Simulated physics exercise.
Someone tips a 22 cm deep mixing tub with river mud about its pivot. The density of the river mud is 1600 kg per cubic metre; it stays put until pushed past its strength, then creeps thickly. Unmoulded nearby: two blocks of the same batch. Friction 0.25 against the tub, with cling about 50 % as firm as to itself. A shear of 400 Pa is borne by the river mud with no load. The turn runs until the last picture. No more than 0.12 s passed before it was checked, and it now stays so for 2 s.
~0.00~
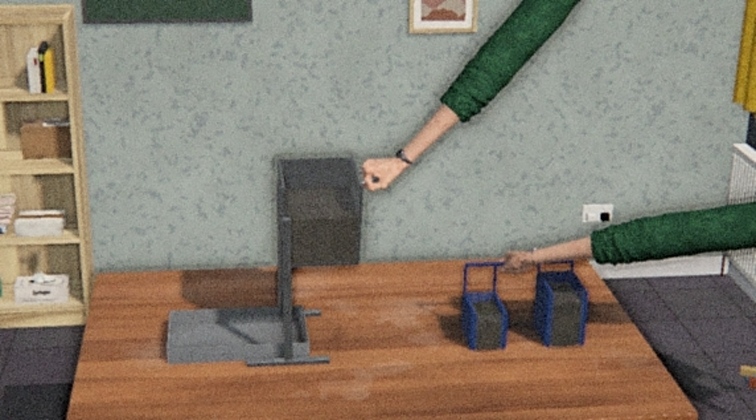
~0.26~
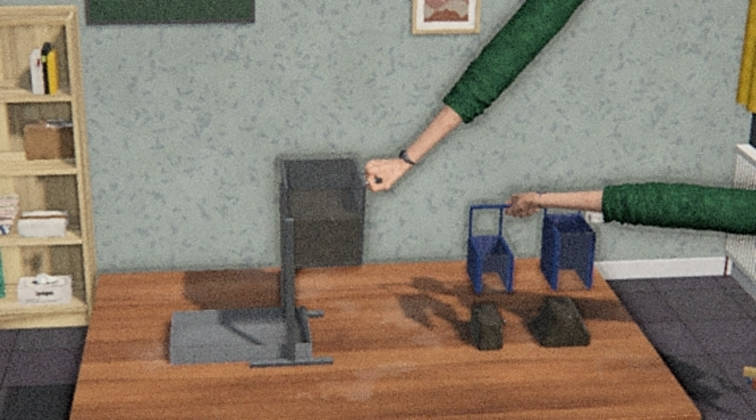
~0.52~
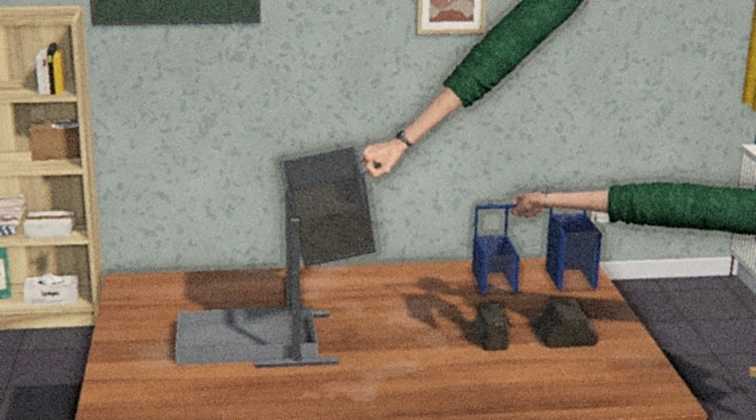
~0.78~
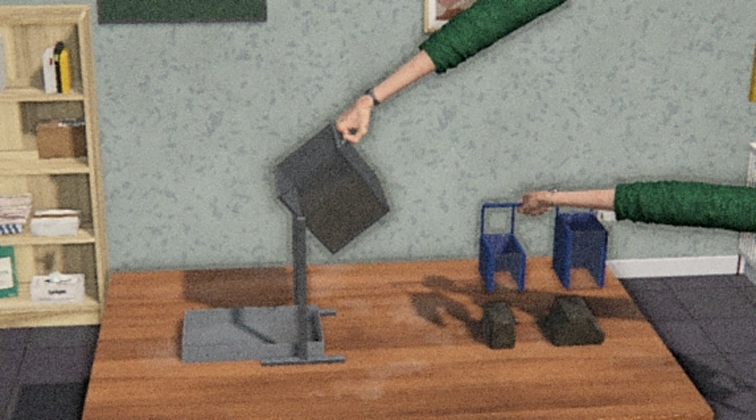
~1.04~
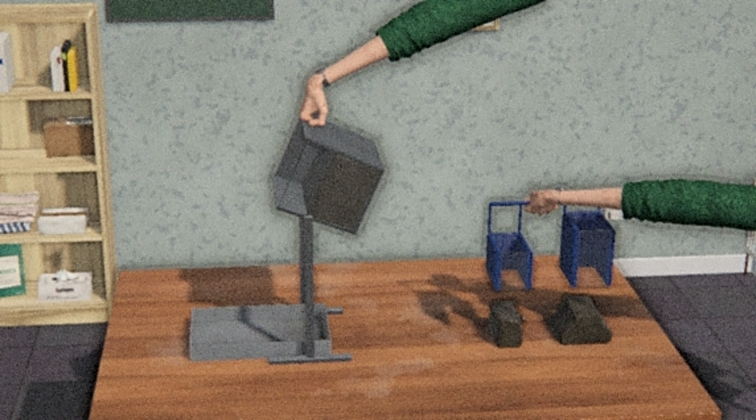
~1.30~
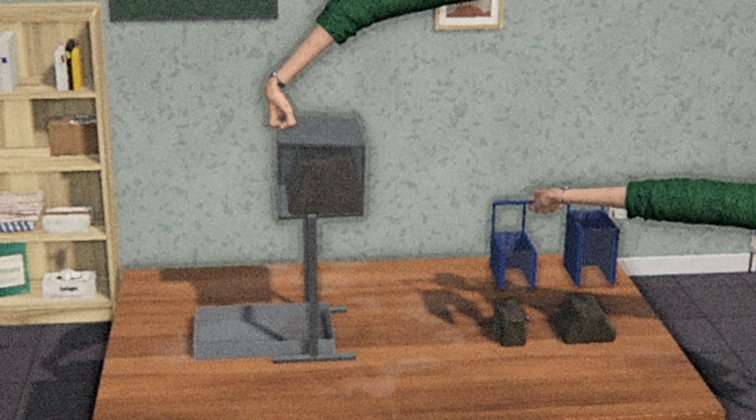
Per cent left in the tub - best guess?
Best guess: 68 %.
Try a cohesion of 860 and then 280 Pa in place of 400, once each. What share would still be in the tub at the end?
First 100 %, second 55 %.
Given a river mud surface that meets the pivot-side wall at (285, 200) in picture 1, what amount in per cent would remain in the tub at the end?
Then about 45 %.
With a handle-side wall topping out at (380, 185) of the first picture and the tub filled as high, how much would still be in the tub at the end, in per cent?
50 %, roughly.
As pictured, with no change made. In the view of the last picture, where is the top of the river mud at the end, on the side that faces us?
At about (313, 185).
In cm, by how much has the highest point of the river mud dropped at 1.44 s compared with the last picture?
About 3 cm.
By 1.44 s, the tub is at 89 degrees and holds 95 %.
By 1.61 s, the tub is at 89 degrees and holds 76 %.
By 1.78 s, the tub is at 89 degrees and holds 68 %.
By 1.95 s, the tub is at 89 degrees and holds 68 %.
By 3.30 s, at the end, the tub is at 89 degrees and holds 68 %.
